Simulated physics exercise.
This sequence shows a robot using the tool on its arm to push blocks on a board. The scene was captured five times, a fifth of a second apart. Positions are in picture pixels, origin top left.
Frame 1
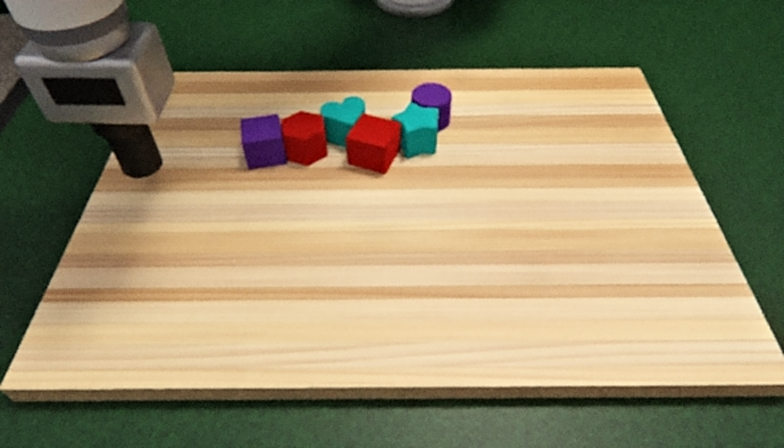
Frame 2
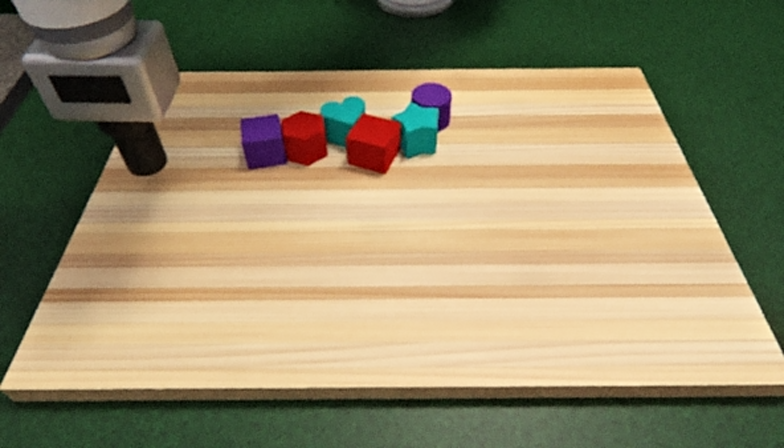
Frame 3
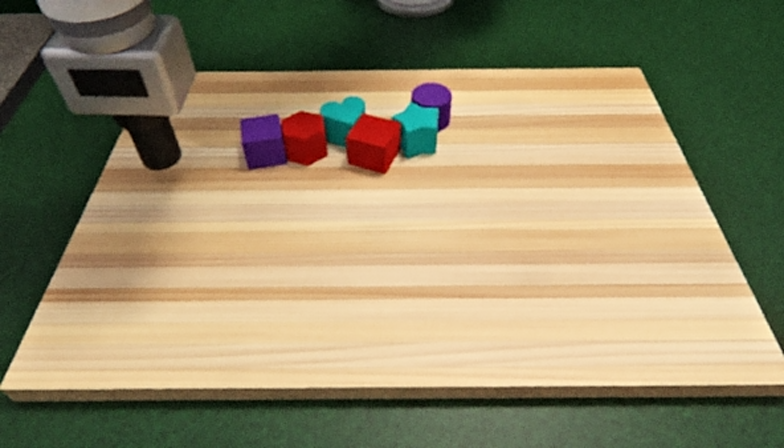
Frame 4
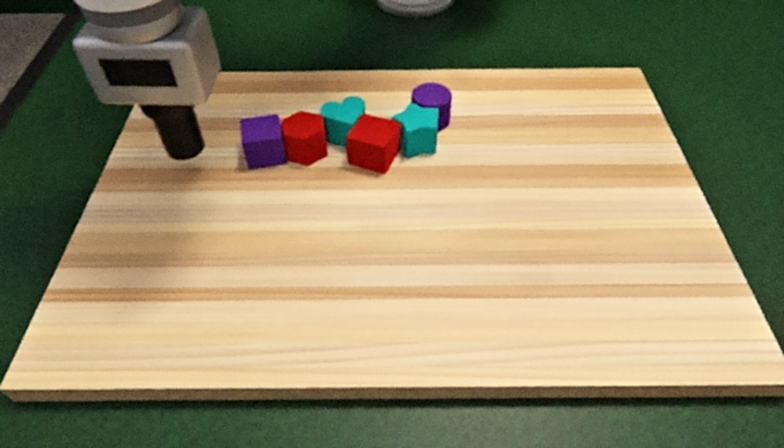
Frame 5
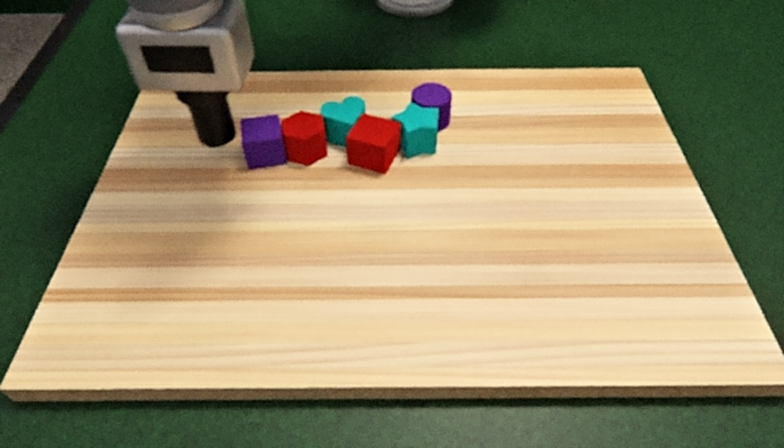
On a wooden board, a robot arm's dark tool moves right toward a still purple block.
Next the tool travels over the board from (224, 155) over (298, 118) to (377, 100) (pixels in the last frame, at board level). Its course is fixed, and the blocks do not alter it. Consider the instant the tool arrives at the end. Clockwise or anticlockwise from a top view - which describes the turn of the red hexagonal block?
It twists with the clock when seen from above.
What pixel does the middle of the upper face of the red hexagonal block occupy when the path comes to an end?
It comes to (333, 131).
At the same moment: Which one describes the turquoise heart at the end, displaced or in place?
My prediction: It moves.
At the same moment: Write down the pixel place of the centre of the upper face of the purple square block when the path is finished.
I'd place it at (311, 109), taking the centre of its top.
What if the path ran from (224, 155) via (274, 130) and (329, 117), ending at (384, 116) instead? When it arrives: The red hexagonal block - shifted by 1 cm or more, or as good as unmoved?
The red hexagonal block moves.
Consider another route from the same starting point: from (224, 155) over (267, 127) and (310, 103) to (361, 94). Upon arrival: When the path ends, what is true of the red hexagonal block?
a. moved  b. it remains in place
Choice a: Moved.
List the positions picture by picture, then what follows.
Tool's lower end (143, 165); purple square block (260, 128); red hexagonal block (303, 124); turquoise heart (344, 109); red square block (374, 129), in the first frame.
Tool (148, 163); blocks still, in the second frame.
Tool (162, 158); blocks still, in the third frame.
Tool (186, 148); blocks still, in the fourth frame.
Tool (218, 135); purple square block (260, 128); red hexagonal block (303, 124); turquoise heart (344, 109); red square block (374, 129), in the fifth frame.
What follows on the original path. One third of the way, tool (270, 109); purple square block (299, 113), turned 45° clockwise; red hexagonal block (329, 128), turned 45° clockwise; turquoise heart (351, 105).
Two thirds of the way, tool (323, 89); purple square block (311, 109), turned 75° clockwise; red hexagonal block (333, 131), turned 55° clockwise; turquoise heart (354, 105); red square block (378, 133).
At the end, tool (376, 80); purple square block (311, 109), turned 75° clockwise; red hexagonal block (333, 131), turned 55° clockwise; turquoise heart (354, 105); red square block (378, 133).
